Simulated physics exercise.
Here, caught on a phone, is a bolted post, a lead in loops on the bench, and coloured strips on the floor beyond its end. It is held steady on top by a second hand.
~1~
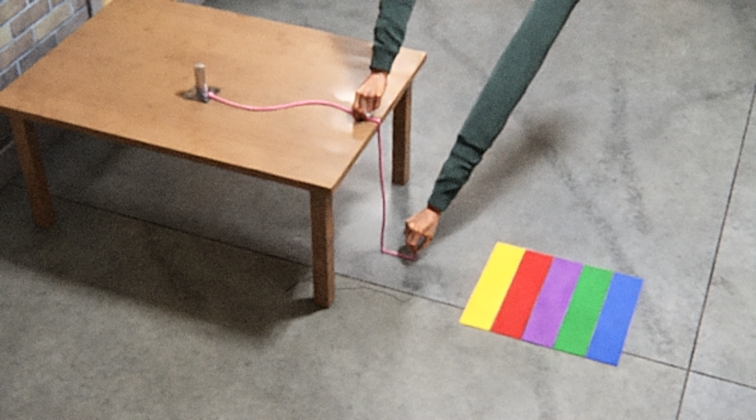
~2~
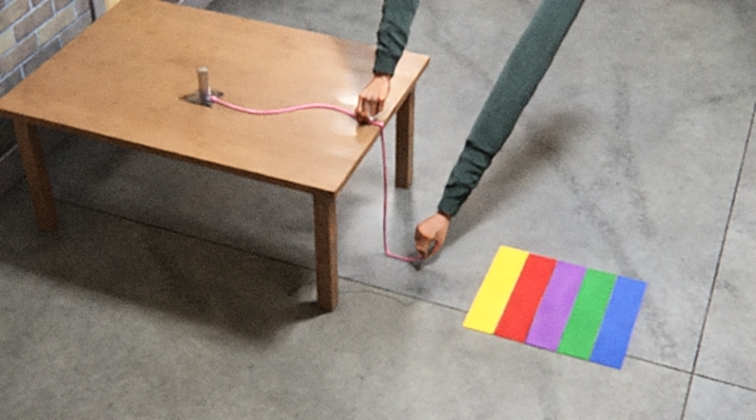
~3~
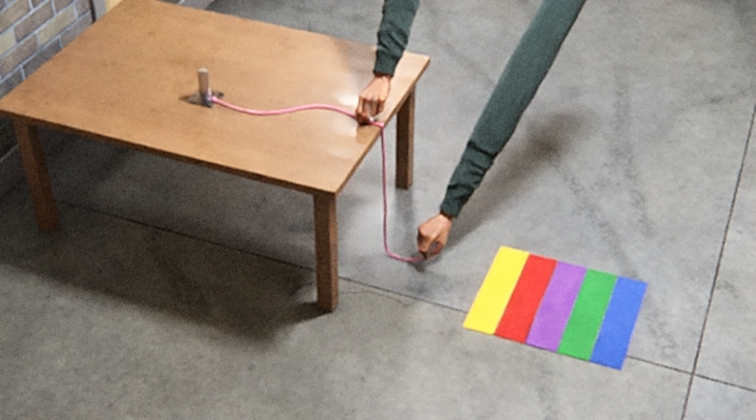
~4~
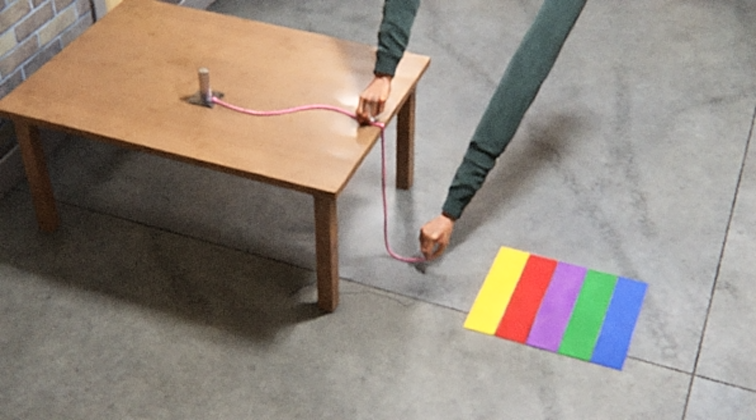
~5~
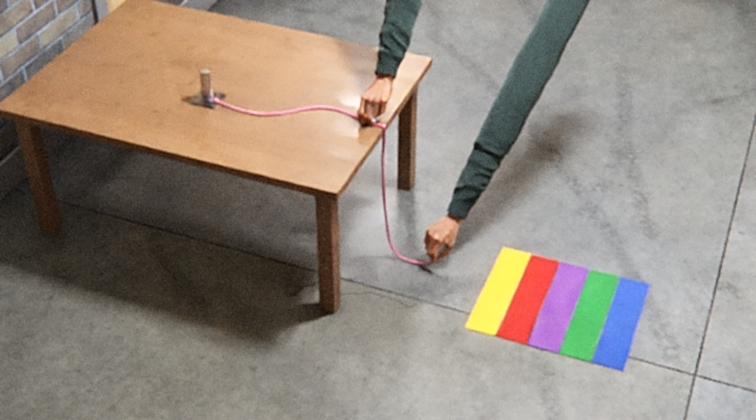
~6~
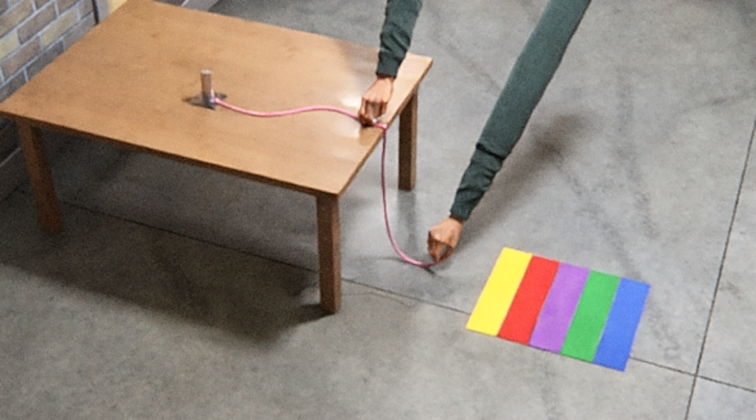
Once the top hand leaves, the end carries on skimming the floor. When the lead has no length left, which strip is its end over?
The red strip.
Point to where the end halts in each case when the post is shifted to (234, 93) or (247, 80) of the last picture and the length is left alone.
Pixels, roughly: (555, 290) then (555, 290).
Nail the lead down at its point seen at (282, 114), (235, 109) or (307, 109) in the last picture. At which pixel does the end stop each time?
Going through the three tries, you get (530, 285), (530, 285) and (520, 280).
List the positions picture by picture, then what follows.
End (417, 251); yellow (481, 311); red (511, 319); purple (543, 328); green (574, 337); blue (607, 346), in the first picture.
End (427, 256); lead through (233, 107) (292, 109) (352, 115) (384, 151) (385, 200) (385, 246), in the second picture.
End (429, 257), in the third picture.
End (431, 258); lead through (234, 108) (292, 110) (353, 116) (383, 151) (385, 201) (387, 247), in the fourth picture.
End (437, 260), in the fifth picture.
End (439, 260); lead through (236, 109) (295, 111) (355, 117) (384, 152) (384, 201) (396, 248), in the sixth picture.
Soon after, end near (476, 270); short of the strips.
Then, end near (511, 279); over yellow.
At full stretch, end near (533, 285); over red. Over red.
